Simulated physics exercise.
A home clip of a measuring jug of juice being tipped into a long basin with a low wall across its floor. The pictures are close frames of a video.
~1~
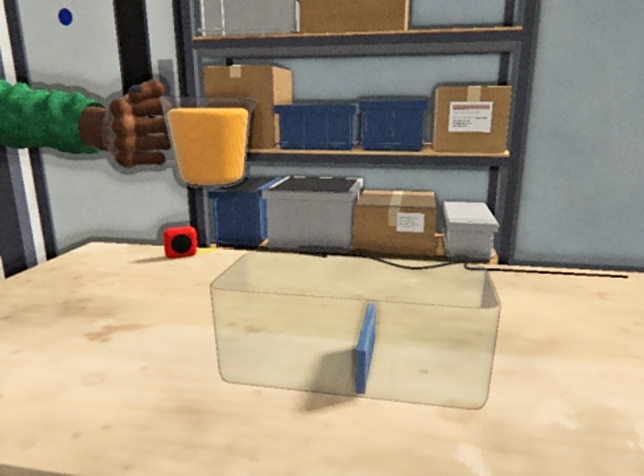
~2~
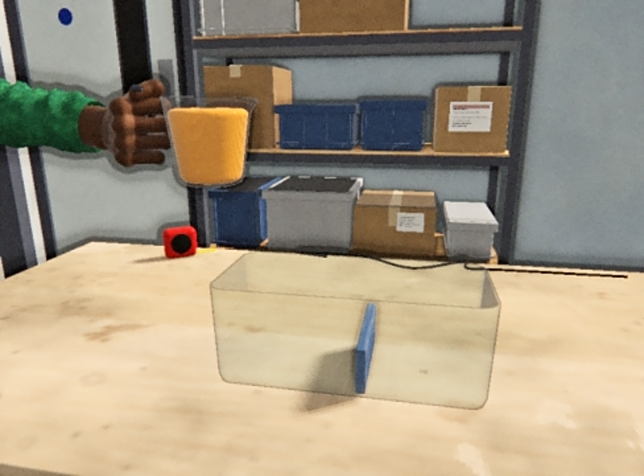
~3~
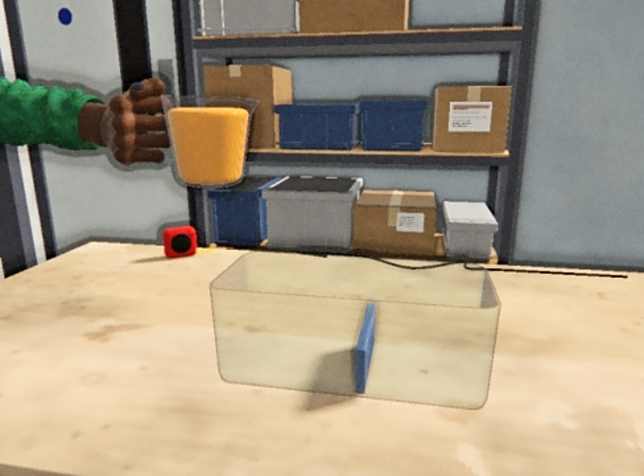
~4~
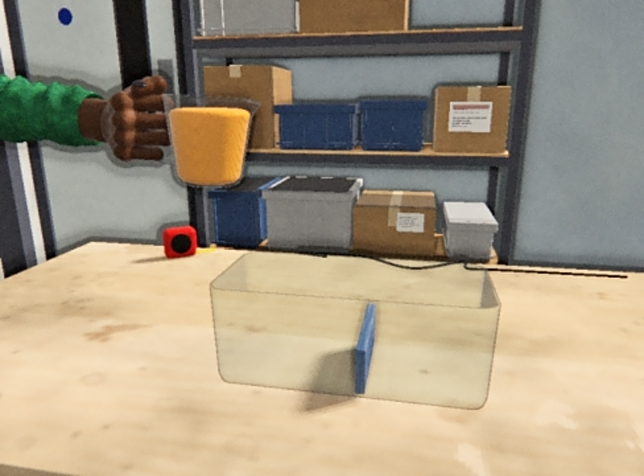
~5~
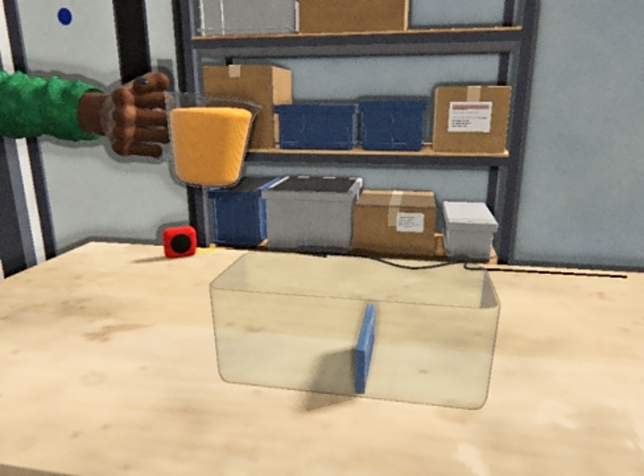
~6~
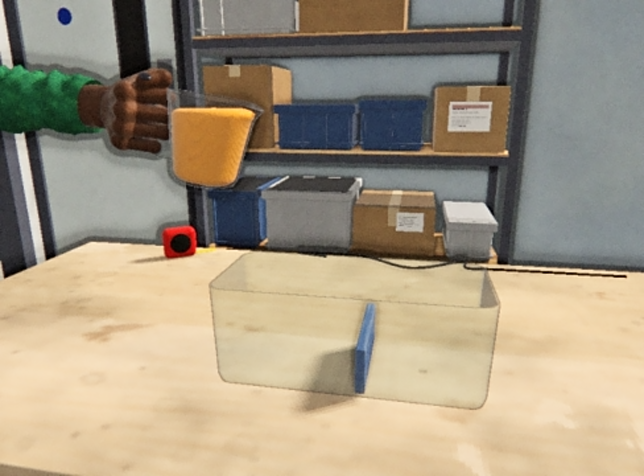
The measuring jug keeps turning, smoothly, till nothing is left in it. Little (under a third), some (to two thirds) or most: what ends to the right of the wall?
The share right of the wall is under a third.
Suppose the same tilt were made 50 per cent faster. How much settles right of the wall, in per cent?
About 5 per cent.
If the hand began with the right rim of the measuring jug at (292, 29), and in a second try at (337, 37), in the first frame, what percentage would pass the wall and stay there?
First some 55, then 95 per cent.
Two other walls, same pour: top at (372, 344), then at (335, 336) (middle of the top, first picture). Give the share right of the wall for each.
Roughly 10 per cent, and 25 per cent.
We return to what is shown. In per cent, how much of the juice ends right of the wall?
Some 5 per cent.
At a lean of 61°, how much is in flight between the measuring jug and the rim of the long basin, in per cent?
Roughly 20 in a hundred.
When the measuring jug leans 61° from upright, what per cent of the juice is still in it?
Some 75 per cent.
A moment on, the measuring jug is tipped part way and 74 per cent is still to pour, 8 is left of the wall and 0 right of it.
Next, the measuring jug is tipped on its side and 18 per cent is still to pour, 61 is left of the wall and 1 right of it.
Then the measuring jug is tipped right over and 0 per cent is still to pour, 94 is left of the wall and 3 right of it.
Later the measuring jug is tipped right over and 0 per cent is still to pour, 95 is left of the wall and 4 right of it.
In the end 95 per cent lies left of the wall, 4 right of it and 2 outside.
